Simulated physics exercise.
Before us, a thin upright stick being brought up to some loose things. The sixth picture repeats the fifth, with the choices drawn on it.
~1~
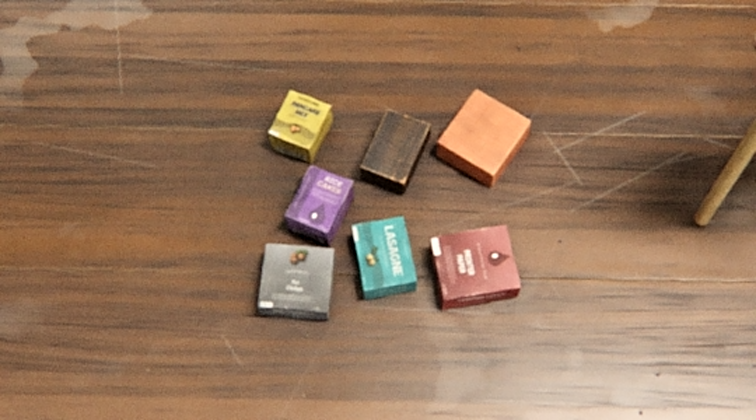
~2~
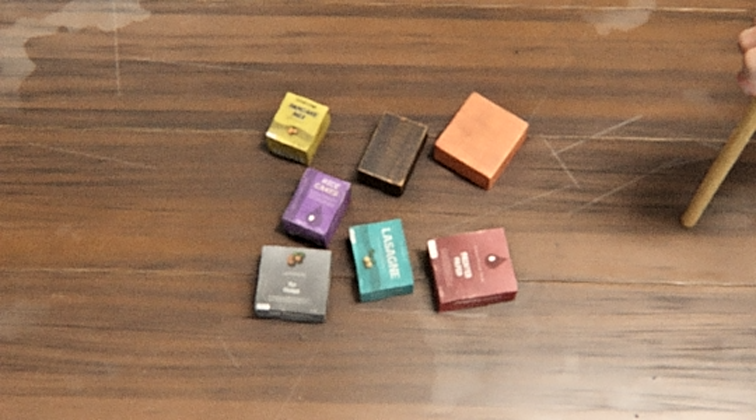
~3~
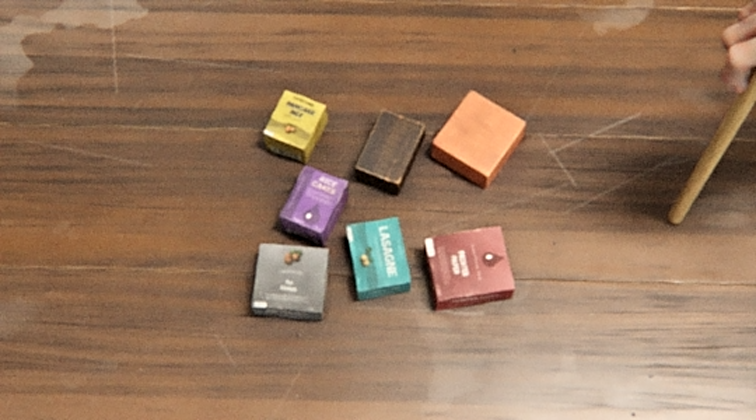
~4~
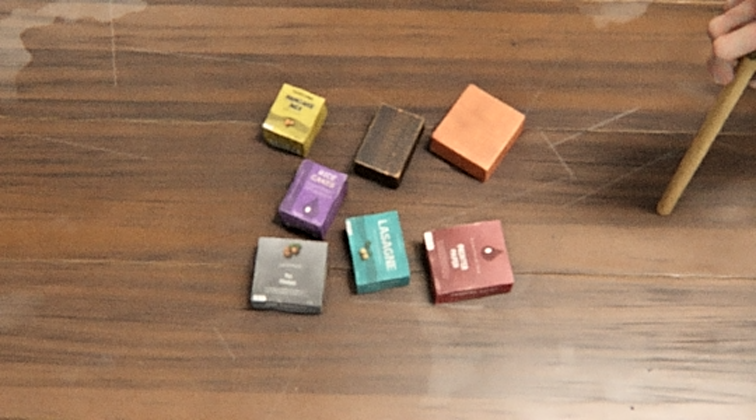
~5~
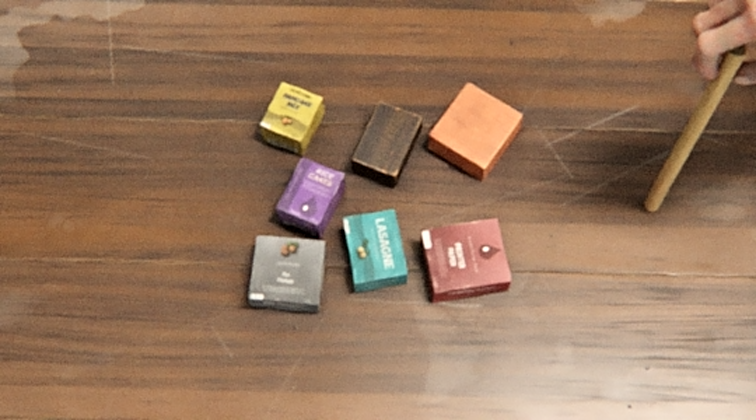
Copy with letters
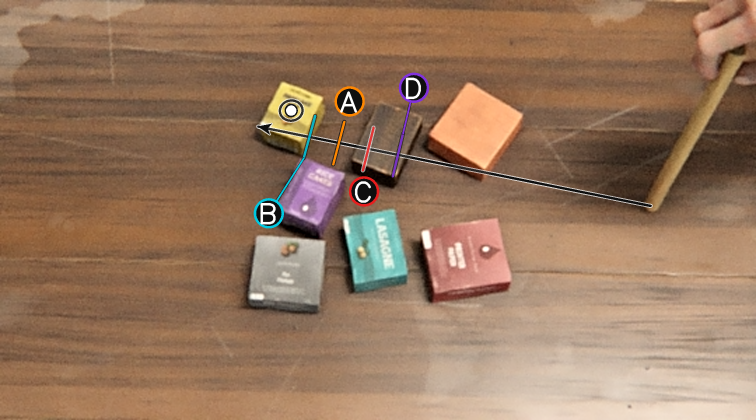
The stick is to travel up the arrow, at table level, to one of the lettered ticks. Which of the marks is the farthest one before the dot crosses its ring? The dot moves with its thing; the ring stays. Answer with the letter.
It can go as far as C.
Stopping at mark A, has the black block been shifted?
Yes.
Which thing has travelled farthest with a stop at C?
The black block.
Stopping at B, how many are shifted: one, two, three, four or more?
Three.
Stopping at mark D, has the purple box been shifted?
No.
On the marked copy, A at (339, 143); B at (309, 137); C at (368, 149); D at (398, 155); the arrow from (651, 206) to (259, 126); the white dot at (291, 111).
With C. Early on, foot of the stick (547, 185).
Further on, foot of the stick (447, 165); orange block (455, 119); black block (383, 141).
At the end, foot of the stick (368, 150); black block (343, 127); orange block (451, 115); the dot is still in its ring.
As for the rest, A shifts the dotted thing to (267, 106); B shifts the dotted thing to (245, 90); D keeps the dot in but is short.
